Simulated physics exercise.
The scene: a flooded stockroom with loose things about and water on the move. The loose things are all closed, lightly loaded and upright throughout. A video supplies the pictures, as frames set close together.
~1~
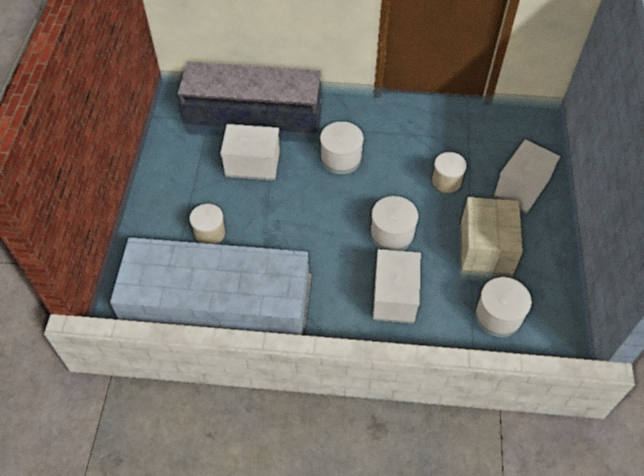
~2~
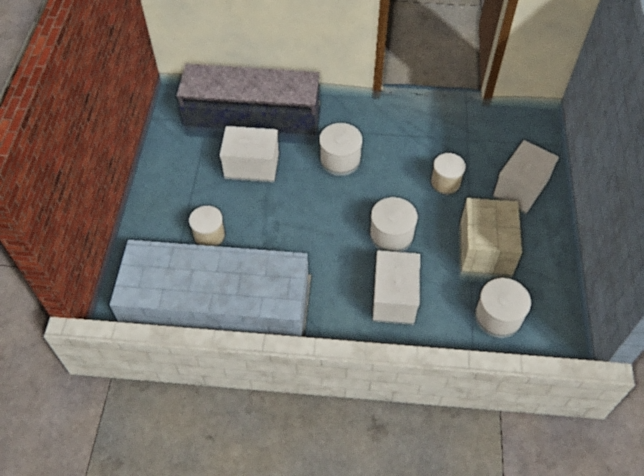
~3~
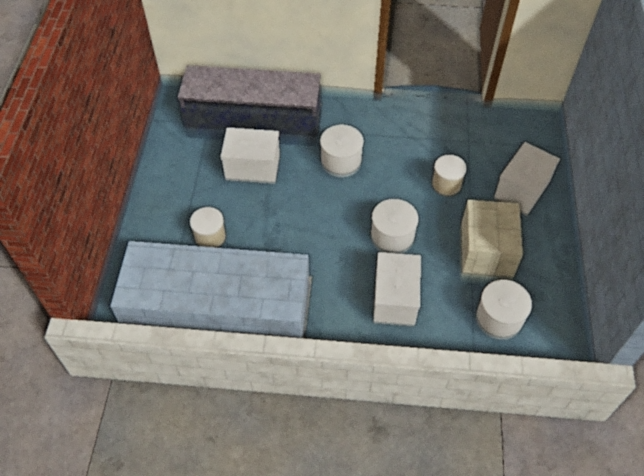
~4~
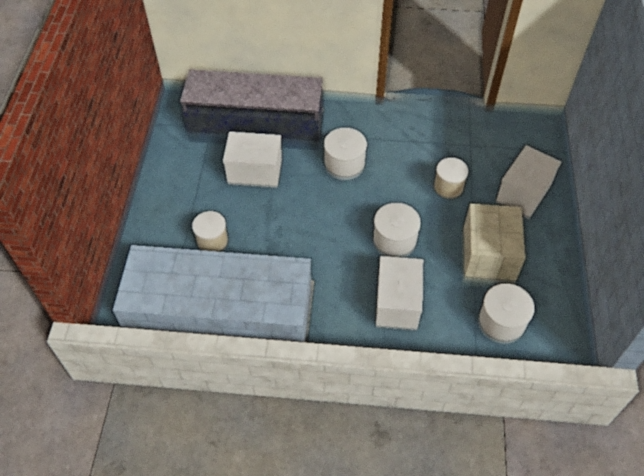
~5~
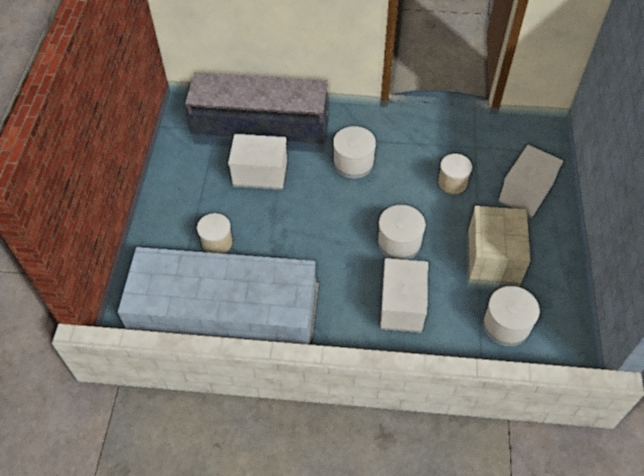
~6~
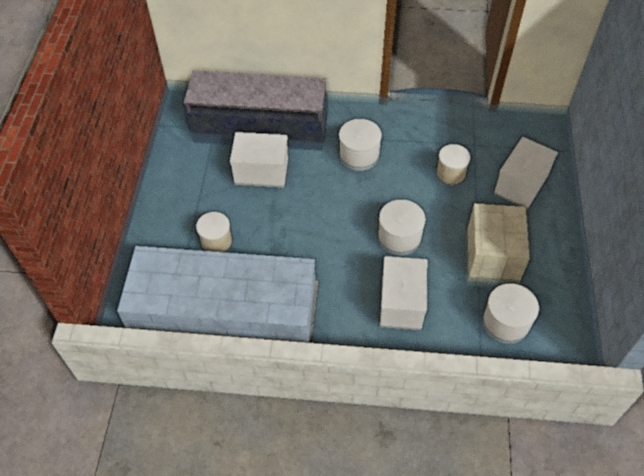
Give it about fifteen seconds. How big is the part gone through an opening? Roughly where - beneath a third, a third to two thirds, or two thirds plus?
Roughly a third to two thirds.
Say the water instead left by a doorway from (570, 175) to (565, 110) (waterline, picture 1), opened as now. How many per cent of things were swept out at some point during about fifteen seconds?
Some 60 per cent.
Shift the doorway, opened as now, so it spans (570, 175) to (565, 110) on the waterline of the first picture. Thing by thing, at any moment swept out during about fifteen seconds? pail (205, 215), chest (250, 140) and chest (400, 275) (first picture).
The first one never exits, the second never exits, the third never exits.
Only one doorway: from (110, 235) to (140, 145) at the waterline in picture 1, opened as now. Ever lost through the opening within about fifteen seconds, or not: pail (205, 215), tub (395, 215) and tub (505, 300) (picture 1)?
In the order given, it's escaped, escaped, remains behind.
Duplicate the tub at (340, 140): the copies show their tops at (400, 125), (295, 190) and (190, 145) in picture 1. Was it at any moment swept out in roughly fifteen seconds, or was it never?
In order: Exits; exits; never exits.
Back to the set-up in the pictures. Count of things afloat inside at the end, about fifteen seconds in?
3.
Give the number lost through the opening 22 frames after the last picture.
The number comes to 4.
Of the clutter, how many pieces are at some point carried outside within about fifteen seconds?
5 of them.
A moment on, 0 of 8 are out; 8 afloat.
Next, 2 of 8 are out; 6 afloat.
Later, 4 of 8 are out; 4 afloat.
In the end, 5 of 8 are out; 3 afloat.
